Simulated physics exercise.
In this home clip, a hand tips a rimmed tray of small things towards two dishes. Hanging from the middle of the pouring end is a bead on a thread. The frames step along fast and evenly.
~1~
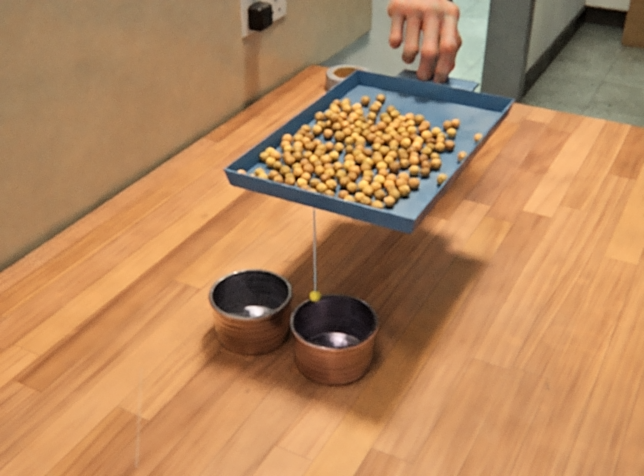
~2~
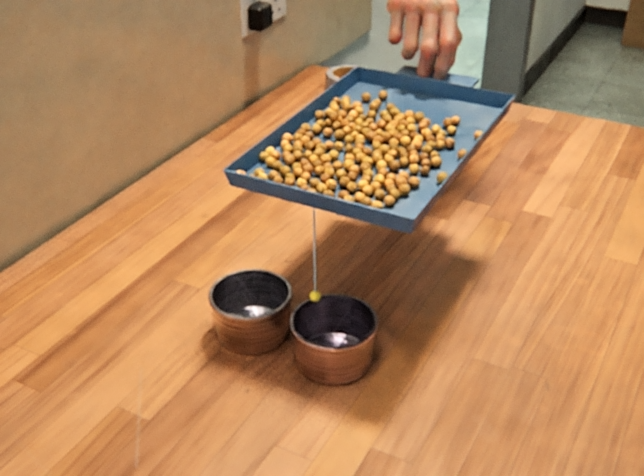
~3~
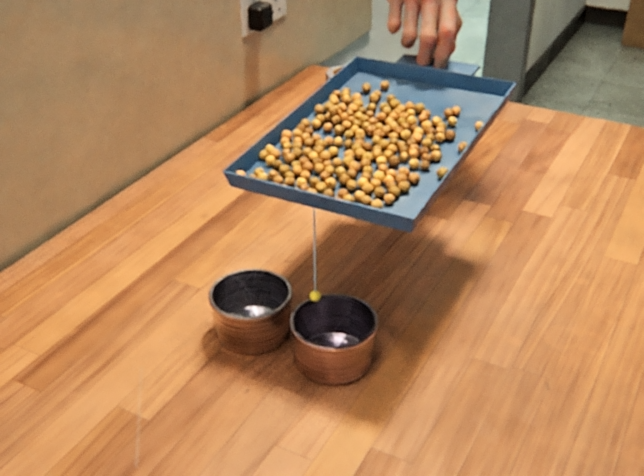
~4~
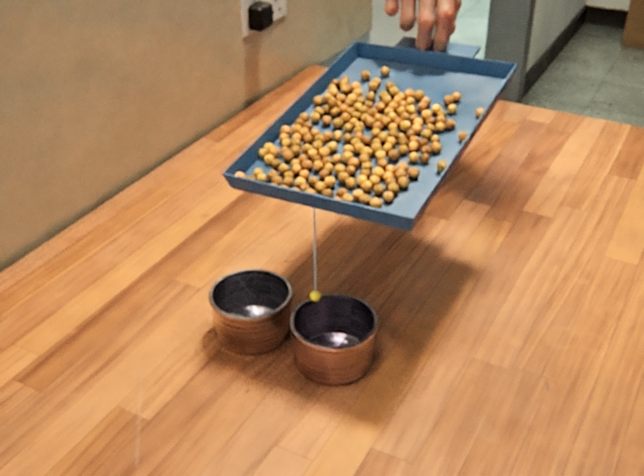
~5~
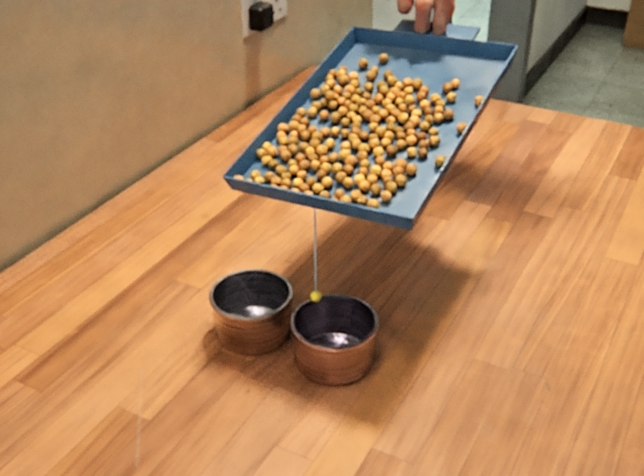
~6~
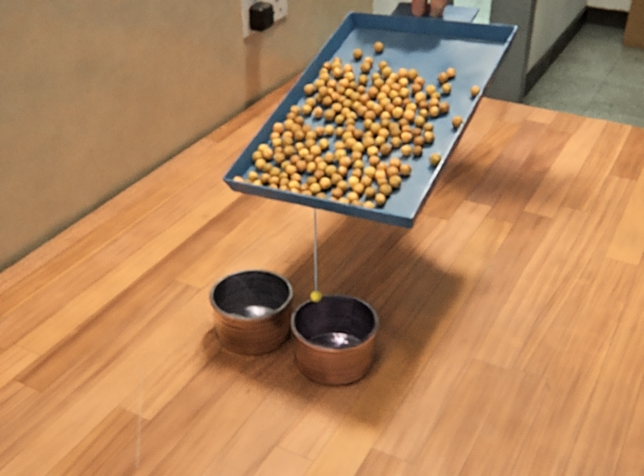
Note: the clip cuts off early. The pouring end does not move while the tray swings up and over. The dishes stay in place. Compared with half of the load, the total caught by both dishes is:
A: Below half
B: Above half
(A) Below half.
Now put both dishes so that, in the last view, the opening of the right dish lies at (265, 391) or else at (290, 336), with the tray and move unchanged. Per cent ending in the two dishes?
About 0% on the first try and 80% on the second.
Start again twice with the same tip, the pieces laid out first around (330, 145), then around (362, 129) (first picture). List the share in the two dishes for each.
From the first start you get 30 in a hundred, from the second 30 in a hundred.
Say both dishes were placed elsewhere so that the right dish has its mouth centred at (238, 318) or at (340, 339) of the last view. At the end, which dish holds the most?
The first try: The right-side dish. The second: The left-side dish.
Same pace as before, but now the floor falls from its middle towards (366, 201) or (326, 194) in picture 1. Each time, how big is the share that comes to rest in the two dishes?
I'd say roughly 10 percent with the first slope, 10 percent with the other.
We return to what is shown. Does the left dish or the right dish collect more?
Of the two, the left-side one is the fuller.
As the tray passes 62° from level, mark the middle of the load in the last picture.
The load is centred about (290, 175).
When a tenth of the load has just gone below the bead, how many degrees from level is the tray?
Roughly 70 degrees of turn.
Soon after the last picture, tray tipped steeply; most on the tray; a stray few in the right dish; a stray few in the left dish; a stray few outside both; a small part in the air.
A little later, tray tipped past a quarter turn; a small part on the tray; a stray few in the right dish; about a quarter in the left dish; about two thirds outside both; a small part in the air.
Later still, tray tipped past a quarter turn; a stray few in the right dish; about a quarter in the left dish; most outside both.
By the end, tray tipped past a quarter turn; a stray few in the right dish; about a quarter in the left dish; most outside both.
